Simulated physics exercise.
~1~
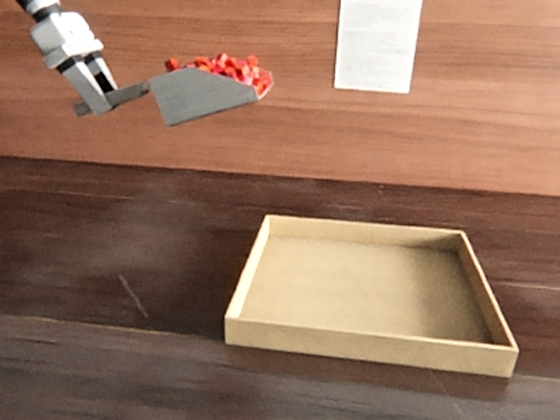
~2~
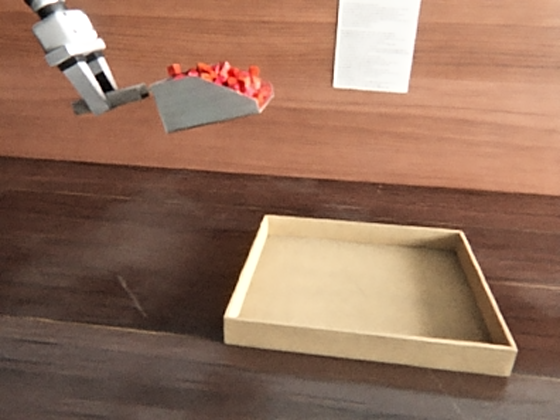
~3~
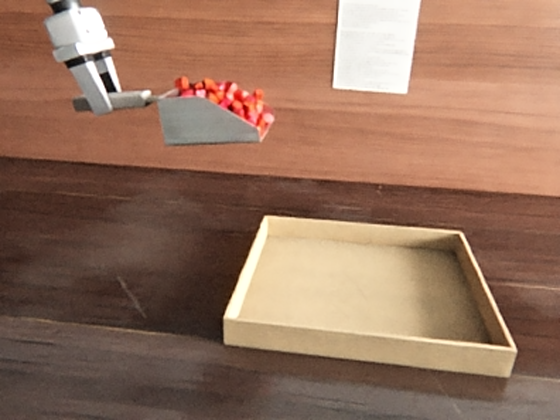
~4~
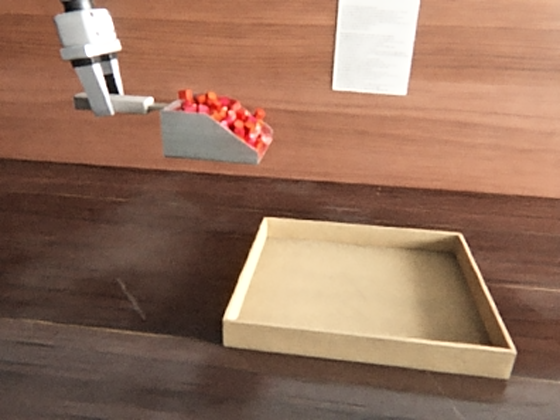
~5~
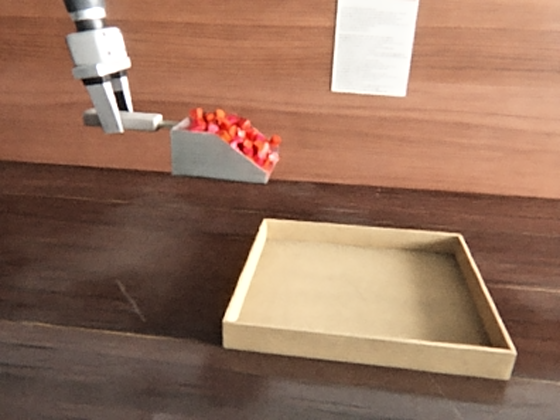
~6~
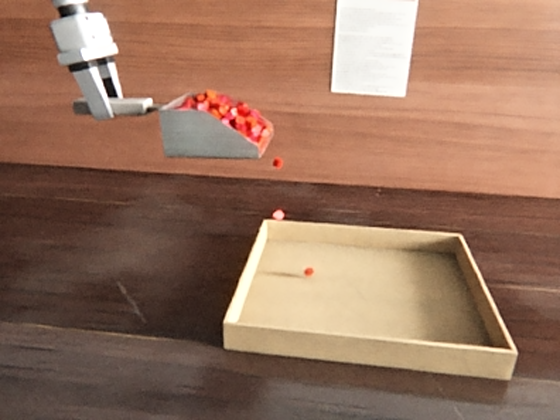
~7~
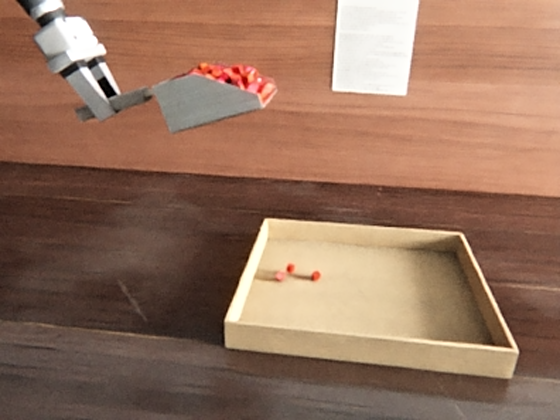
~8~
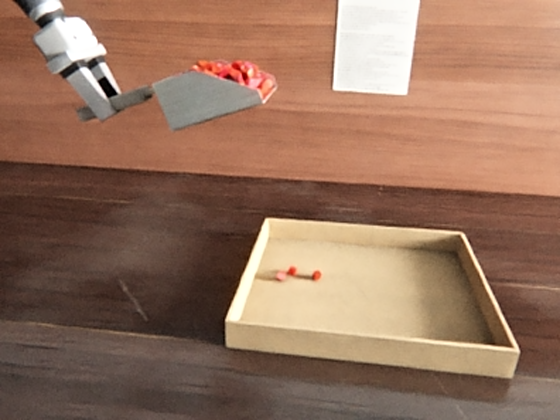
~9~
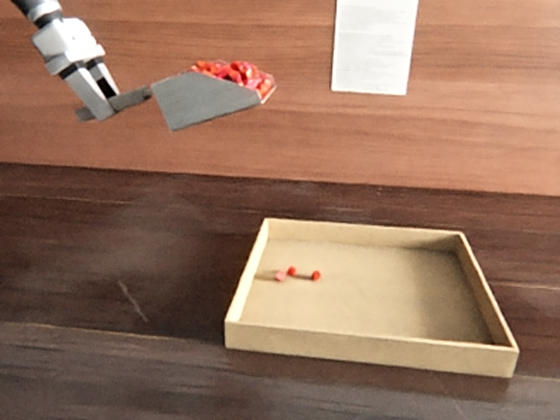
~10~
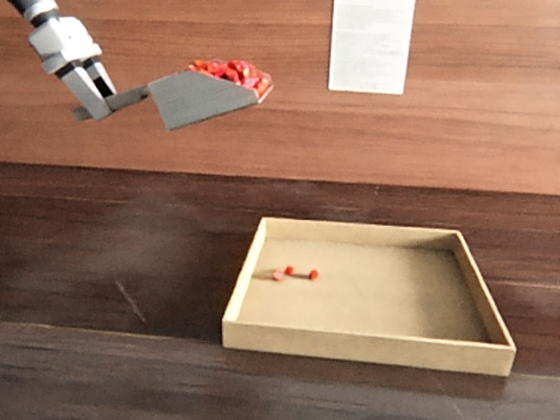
Red vegetable dice heaped on a scoop, a robot arm lowering and tipping it, a few dropping into a tray, then lifting the rest.
